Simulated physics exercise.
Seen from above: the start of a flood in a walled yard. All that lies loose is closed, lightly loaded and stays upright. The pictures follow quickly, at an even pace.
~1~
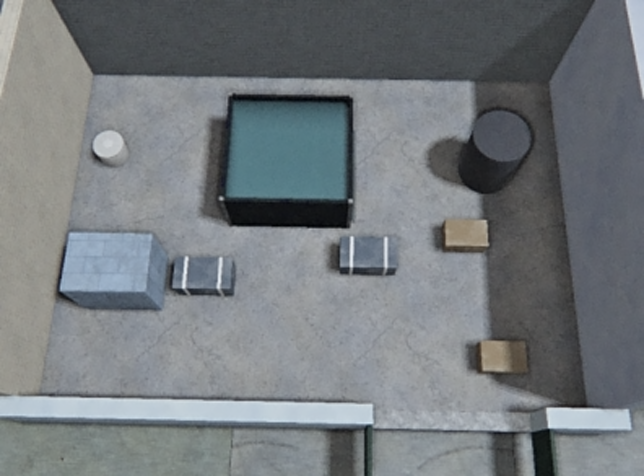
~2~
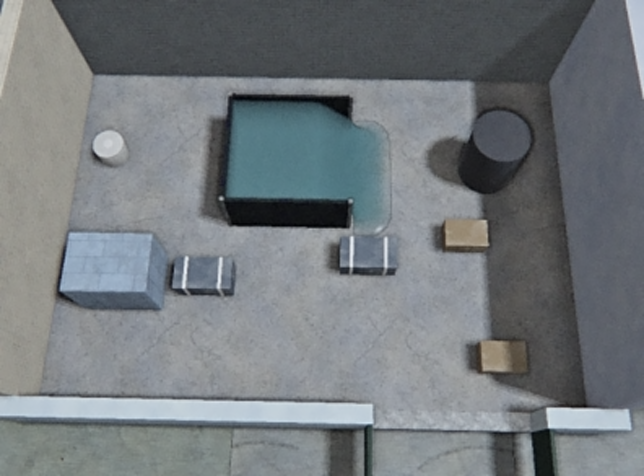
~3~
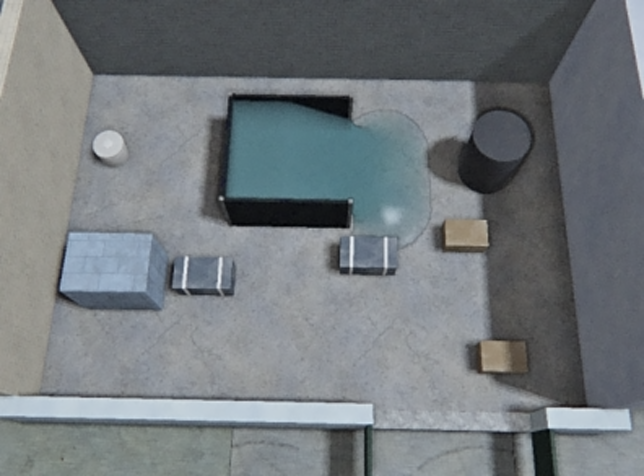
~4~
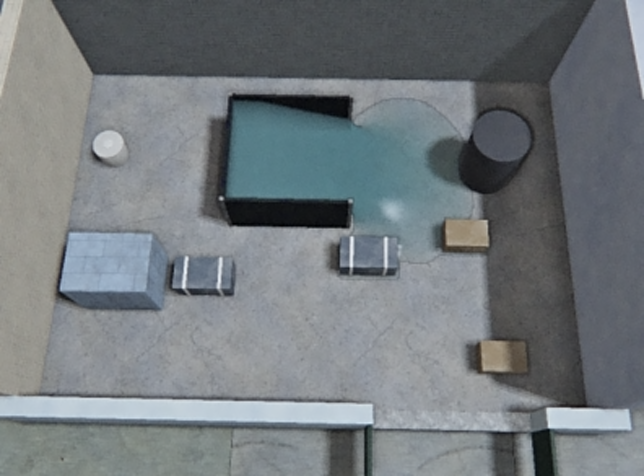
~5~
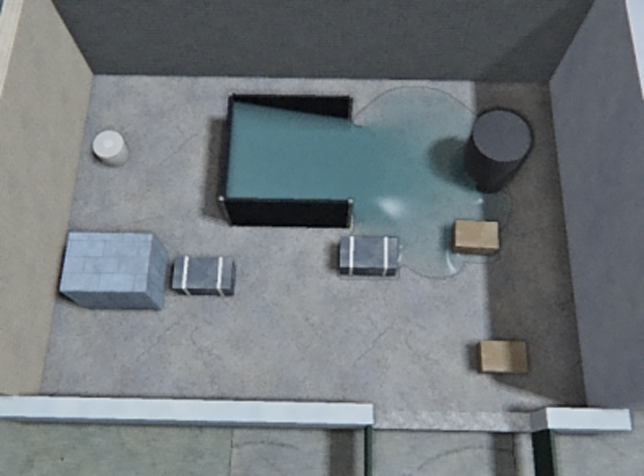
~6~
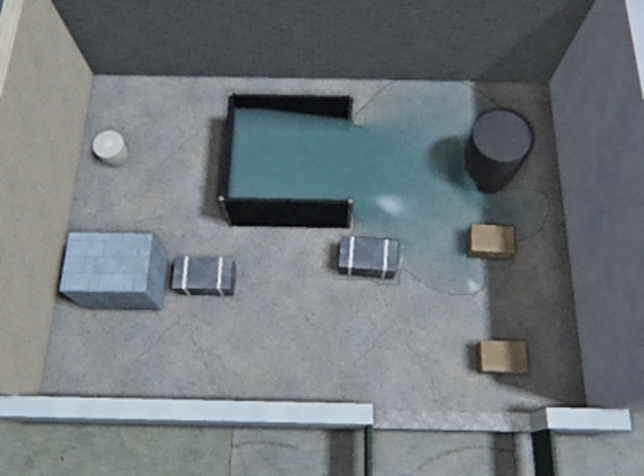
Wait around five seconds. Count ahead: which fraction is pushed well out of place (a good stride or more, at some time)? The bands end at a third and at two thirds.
It is one to two thirds.
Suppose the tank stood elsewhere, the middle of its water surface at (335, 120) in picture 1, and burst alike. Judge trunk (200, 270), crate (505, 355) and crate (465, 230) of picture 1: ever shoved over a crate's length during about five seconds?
In turn: Not that far, pushed that far, moved that far.
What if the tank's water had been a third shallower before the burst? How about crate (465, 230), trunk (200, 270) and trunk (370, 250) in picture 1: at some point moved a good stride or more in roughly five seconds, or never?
In turn: Swept aside, never so far, never so far.
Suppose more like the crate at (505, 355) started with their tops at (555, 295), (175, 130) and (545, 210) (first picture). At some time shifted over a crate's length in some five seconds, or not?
As listed: Shifted that much, never so far, yes.
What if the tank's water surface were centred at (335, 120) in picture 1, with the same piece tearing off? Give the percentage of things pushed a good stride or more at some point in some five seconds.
Close to 40 %.
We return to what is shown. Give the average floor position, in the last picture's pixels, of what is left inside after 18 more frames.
Around (259, 268).
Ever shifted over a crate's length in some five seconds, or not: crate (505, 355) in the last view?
Verdict: Shifted that much.
A moment on, 1 of 5 are well off their spots; 0 afloat.
Next, 1 of 5 are well off their spots; 2 afloat.
Later, 2 of 5 are well off their spots; 1 afloat.
In the end, 2 of 5 are well off their spots, and 2 have been at some point; 0 afloat.
